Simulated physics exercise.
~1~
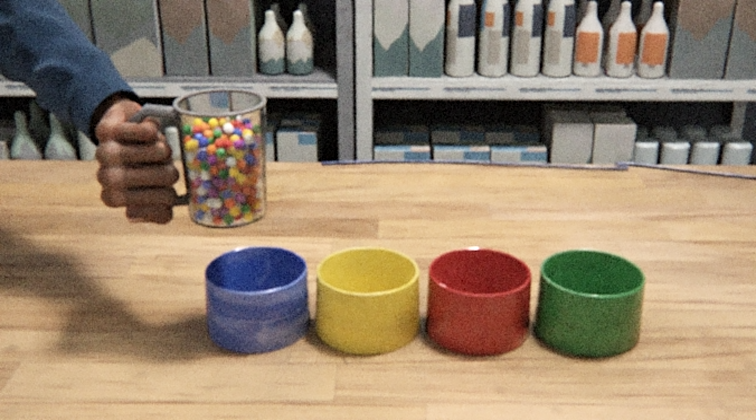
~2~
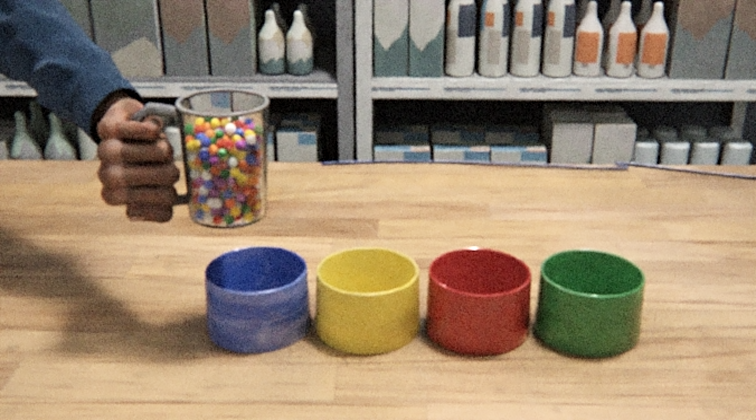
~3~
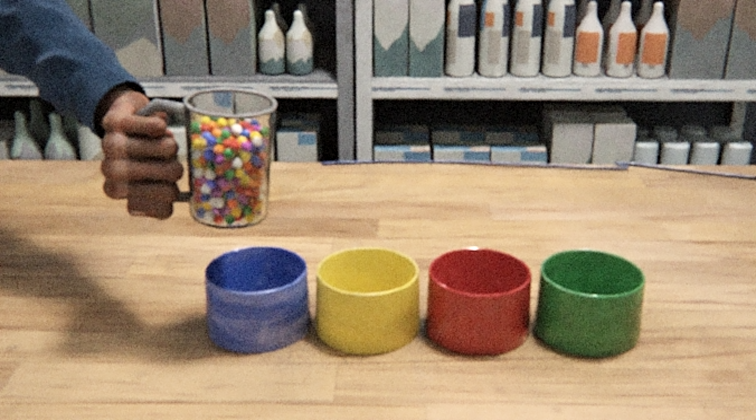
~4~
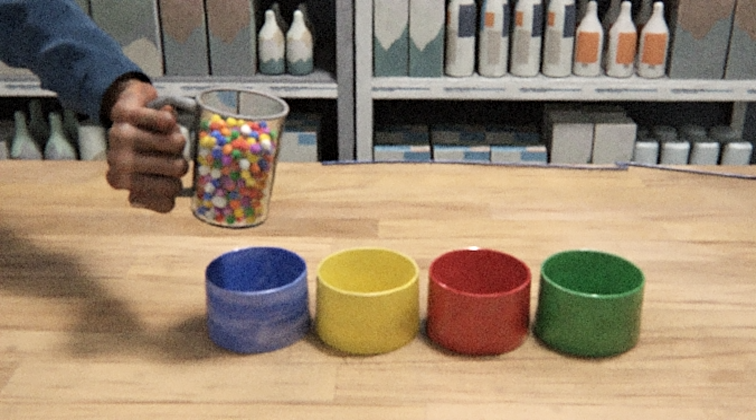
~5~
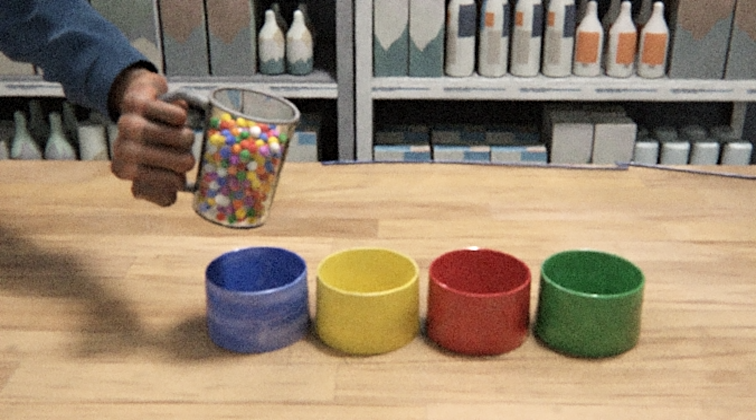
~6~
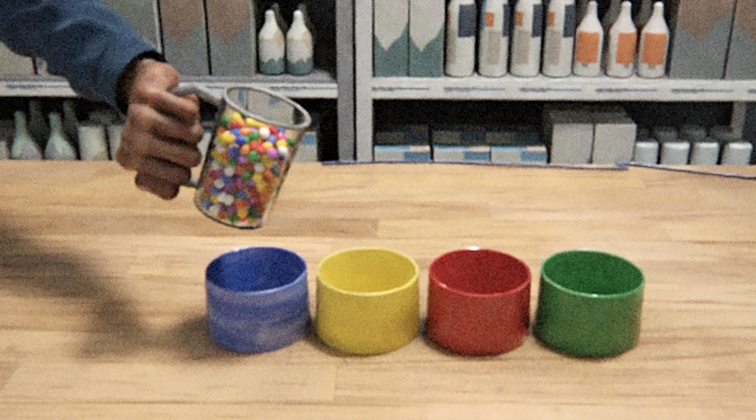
In this clip, a hand holds a clear mug of multicolored beads above a wooden table, behind a row of blue, yellow, red and green dishes, then moves it slightly right while gradually tilting it to the right.
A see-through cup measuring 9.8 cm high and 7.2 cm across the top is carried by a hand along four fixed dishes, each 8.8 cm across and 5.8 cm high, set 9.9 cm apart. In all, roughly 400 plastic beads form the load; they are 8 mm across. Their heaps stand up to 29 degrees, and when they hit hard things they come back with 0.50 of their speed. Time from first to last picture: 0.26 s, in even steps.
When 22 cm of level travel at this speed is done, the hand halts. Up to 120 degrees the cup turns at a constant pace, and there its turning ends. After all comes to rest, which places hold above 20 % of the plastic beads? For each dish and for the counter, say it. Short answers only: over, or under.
In order: Red: Goes past a fifth, blue: Stays within a fifth, green: Stays within a fifth, yellow: Stays within a fifth, counter: Stays within a fifth.
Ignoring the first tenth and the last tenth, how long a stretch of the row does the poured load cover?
Length: Approx. 8 cm.
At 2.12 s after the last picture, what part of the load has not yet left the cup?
It should be near 0 per cent.
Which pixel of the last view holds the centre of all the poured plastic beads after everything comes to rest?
Near (476, 305).
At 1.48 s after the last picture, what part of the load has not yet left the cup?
Roughly 0 %.
Then, 0.89 s after the last picture, tilt 117 degrees; cup holds 70 %, red 5 %, yellow 5 %.
Then, 1.48 s after the last picture, tilt 120 degrees; cup holds 0 %, red 85 %, yellow 5 %.
Then, 2.12 s after the last picture, tilt 120 degrees; cup holds 0 %, red 85 %, yellow 5 %.
In the end, red 85 %, blue 0 %, green 0 %, yellow 5 %, counter 10 %.
